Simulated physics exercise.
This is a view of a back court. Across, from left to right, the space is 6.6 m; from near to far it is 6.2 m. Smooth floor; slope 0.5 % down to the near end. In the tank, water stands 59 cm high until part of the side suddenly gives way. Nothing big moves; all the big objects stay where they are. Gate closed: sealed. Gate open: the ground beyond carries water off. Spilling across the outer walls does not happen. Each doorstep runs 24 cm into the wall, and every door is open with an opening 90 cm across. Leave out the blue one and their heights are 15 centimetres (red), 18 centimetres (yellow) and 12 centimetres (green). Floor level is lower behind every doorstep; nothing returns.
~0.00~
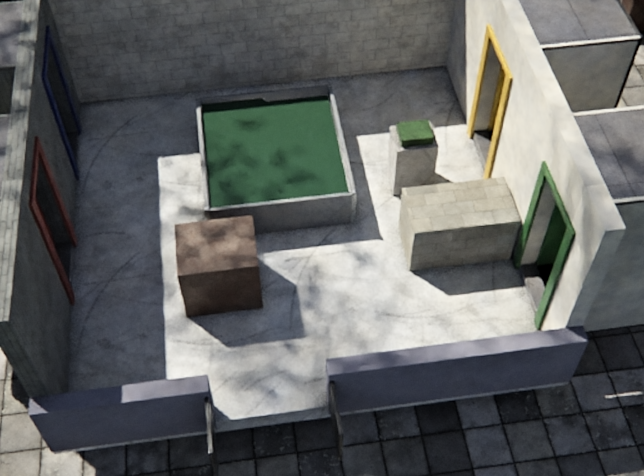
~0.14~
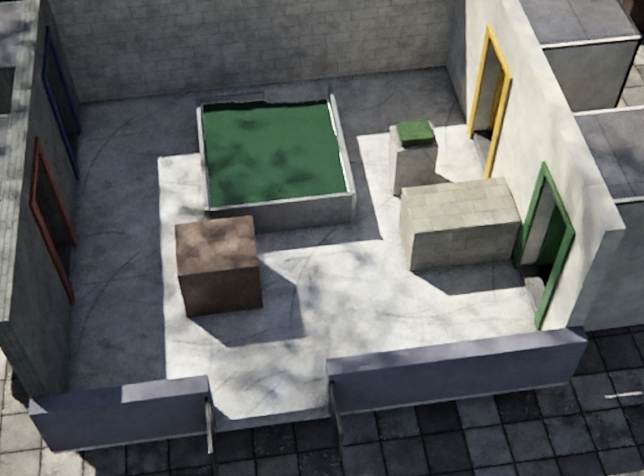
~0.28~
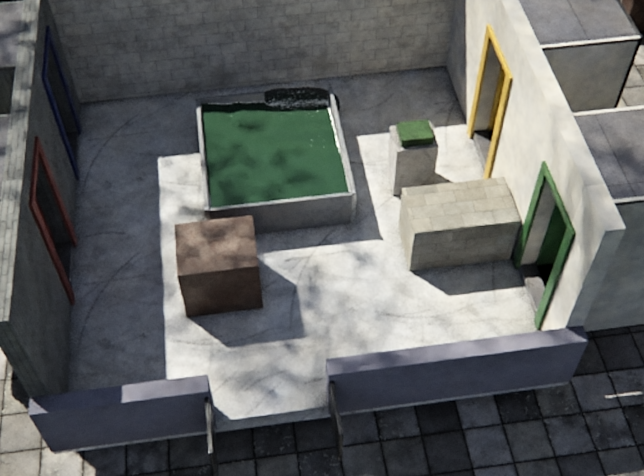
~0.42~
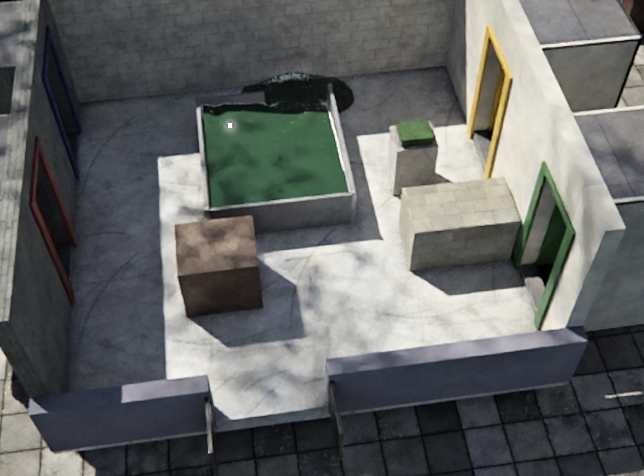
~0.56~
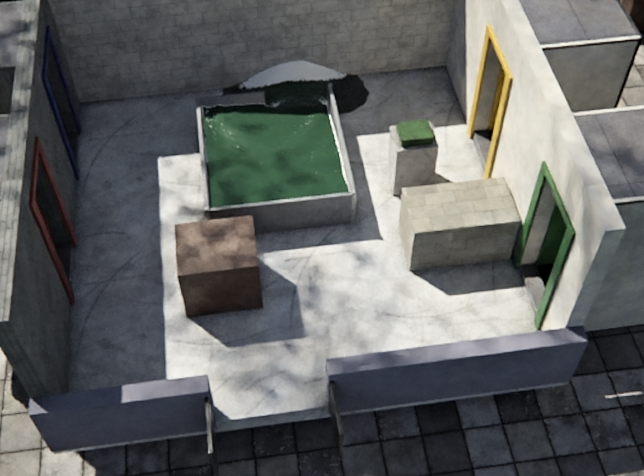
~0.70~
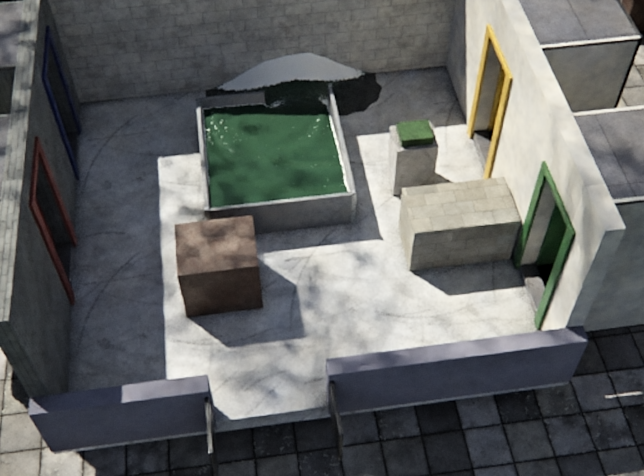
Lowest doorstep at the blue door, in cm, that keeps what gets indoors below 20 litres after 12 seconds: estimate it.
My estimate is 15 cm.
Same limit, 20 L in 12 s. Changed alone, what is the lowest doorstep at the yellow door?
Roughly 12.0 cm at yellow.
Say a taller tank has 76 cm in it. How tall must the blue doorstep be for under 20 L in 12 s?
Step height: Approx. 21 cm.
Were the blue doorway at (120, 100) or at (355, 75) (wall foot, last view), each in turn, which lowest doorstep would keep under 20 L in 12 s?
10.5 and 20 cm.
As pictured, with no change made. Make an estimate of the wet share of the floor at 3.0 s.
35 %.
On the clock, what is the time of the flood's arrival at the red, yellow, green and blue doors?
Door red: 3.2 seconds; door yellow: 2.0 seconds; door green: 3.2 seconds; door blue: 2.2 seconds.
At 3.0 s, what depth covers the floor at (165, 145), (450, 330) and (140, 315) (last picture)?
Approx. 3 / 0 / 0 cm.
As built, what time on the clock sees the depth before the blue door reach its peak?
Peak: Close to 2.8 s.
After 1.4 s water covers 15 % of the floor, deepest (48 cm) near (294, 83); it has not reached the blue door.
After 3.0 s water covers 35 % of the floor, deepest (32 cm) near (294, 83); 18 cm at the blue door, 27 litres in over its 7 cm doorstep.
After 12.0 s water covers 95 % of the floor, deepest (15 cm) near (469, 214); 8 cm at the blue door, 158 litres in over its 7 cm doorstep.
At the blue door as built, the water arrived by 2.1 s and peaked near 19 cm at 2.8 s.
Run again over the same 12 s with other heights there, 28 litres in over 14 cm, 13 litres over 16.5 cm. The limit of 20 litres is kept from about 15 cm up.
